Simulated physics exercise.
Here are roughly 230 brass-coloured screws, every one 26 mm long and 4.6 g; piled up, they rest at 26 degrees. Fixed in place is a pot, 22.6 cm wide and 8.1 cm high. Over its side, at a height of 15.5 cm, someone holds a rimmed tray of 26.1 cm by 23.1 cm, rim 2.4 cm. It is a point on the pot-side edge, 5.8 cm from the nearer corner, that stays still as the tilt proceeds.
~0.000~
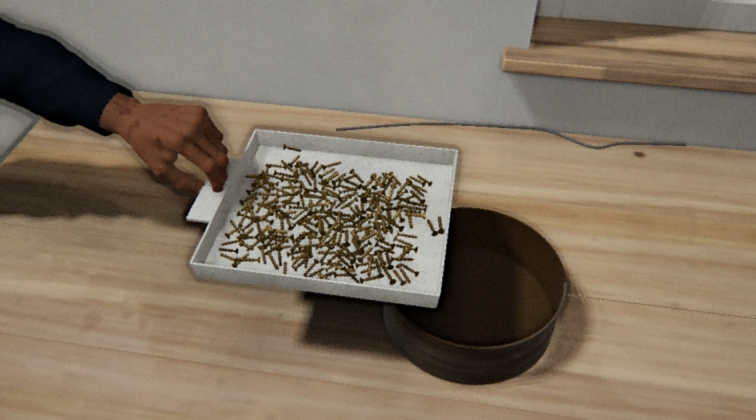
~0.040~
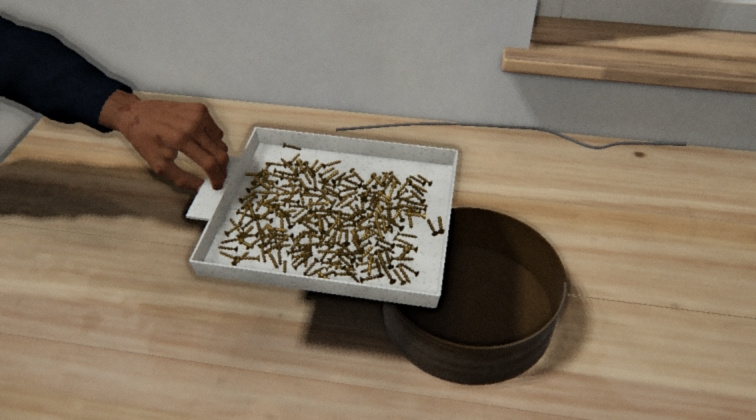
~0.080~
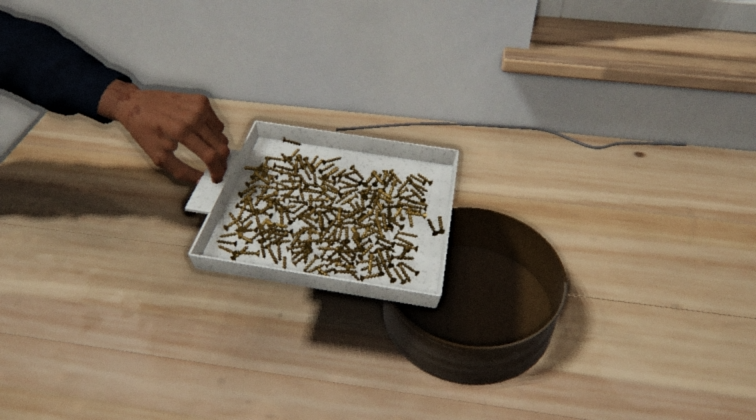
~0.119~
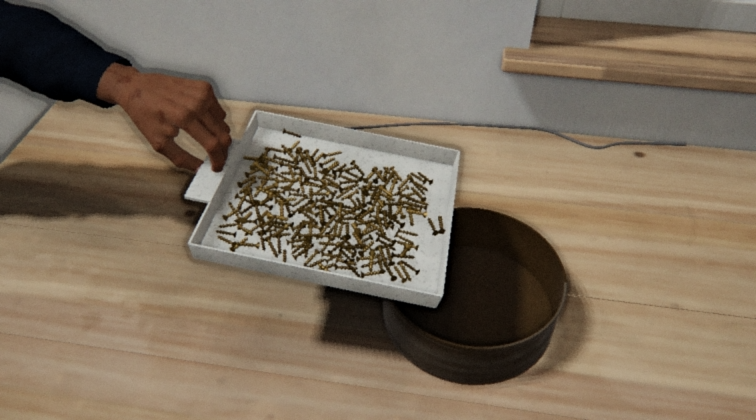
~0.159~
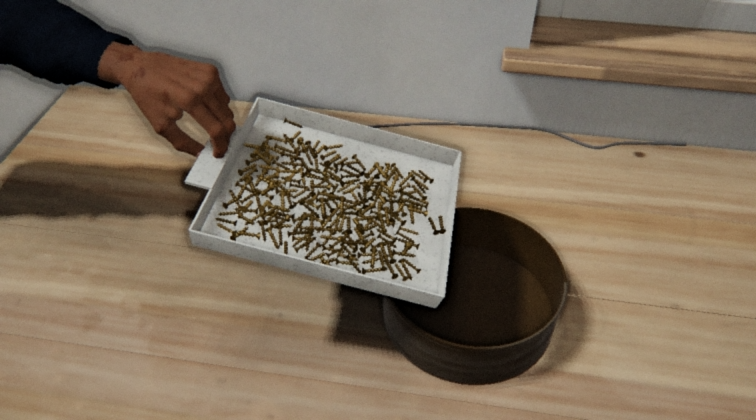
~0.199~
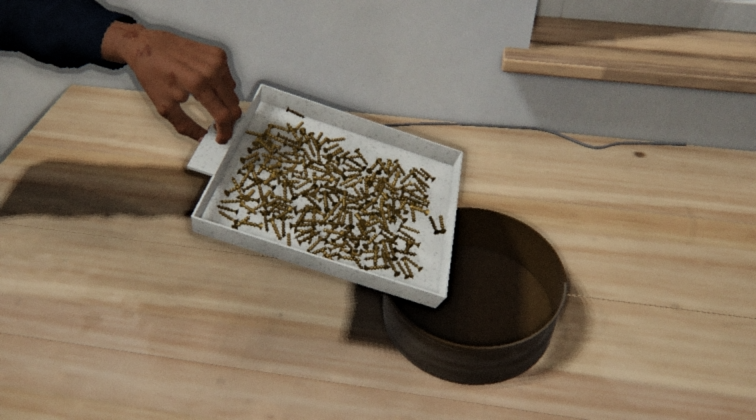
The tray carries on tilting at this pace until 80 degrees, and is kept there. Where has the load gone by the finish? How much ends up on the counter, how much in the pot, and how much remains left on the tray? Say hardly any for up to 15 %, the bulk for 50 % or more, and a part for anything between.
By place: Counter hardly any, pot the bulk, left on the tray a part.
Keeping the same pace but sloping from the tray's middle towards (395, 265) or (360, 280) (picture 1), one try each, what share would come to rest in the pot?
Some 15 and 0 per cent.
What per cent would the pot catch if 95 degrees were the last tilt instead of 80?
90 per cent.
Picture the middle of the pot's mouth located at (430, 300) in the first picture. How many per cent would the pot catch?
50 %.
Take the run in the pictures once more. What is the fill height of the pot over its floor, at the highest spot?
Height: Approx. 2.0 cm.
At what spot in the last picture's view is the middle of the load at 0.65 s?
Near pixel (456, 217).
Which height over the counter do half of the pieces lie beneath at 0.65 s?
About 18 cm.
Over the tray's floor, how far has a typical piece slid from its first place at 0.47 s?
About 4 cm.
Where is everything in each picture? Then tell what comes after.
In the first frame, tray tilt 0 degrees, front corners at (194, 262) and (437, 293); middle of the pieces at (326, 221); pot at (474, 271).
In the second frame, tray tilt 1 degrees, front corners at (193, 259) and (437, 293); middle of the pieces at (326, 219).
In the third frame, tray tilt 3 degrees, front corners at (193, 253) and (438, 293), lowest corner right back; middle of the pieces at (326, 216).
In the fourth frame, tray tilt 7 degrees, front corners at (192, 242) and (440, 293), lowest corner right back; middle of the pieces at (327, 211).
In the fifth frame, tray tilt 12 degrees, front corners at (193, 229) and (442, 294), lowest corner right back; middle of the pieces at (328, 204).
In the sixth frame, tray tilt 16 degrees, front corners at (196, 216) and (443, 294), lowest corner right back; middle of the pieces at (330, 197); pot at (474, 271). The tray's pace is about 115 degrees a second.
After 0.47 s, tilt 48 degrees; the tray holds 100 %, the pot 0 %.
After 0.65 s, tilt 69 degrees; the tray holds 95 %, the pot 0 %.
After 0.96 s, tilt 80 degrees; the tray holds 25 %, the pot 65 %.
By 1.9 s all is still; counter 5 %, pot 70 %, tray 25 %.
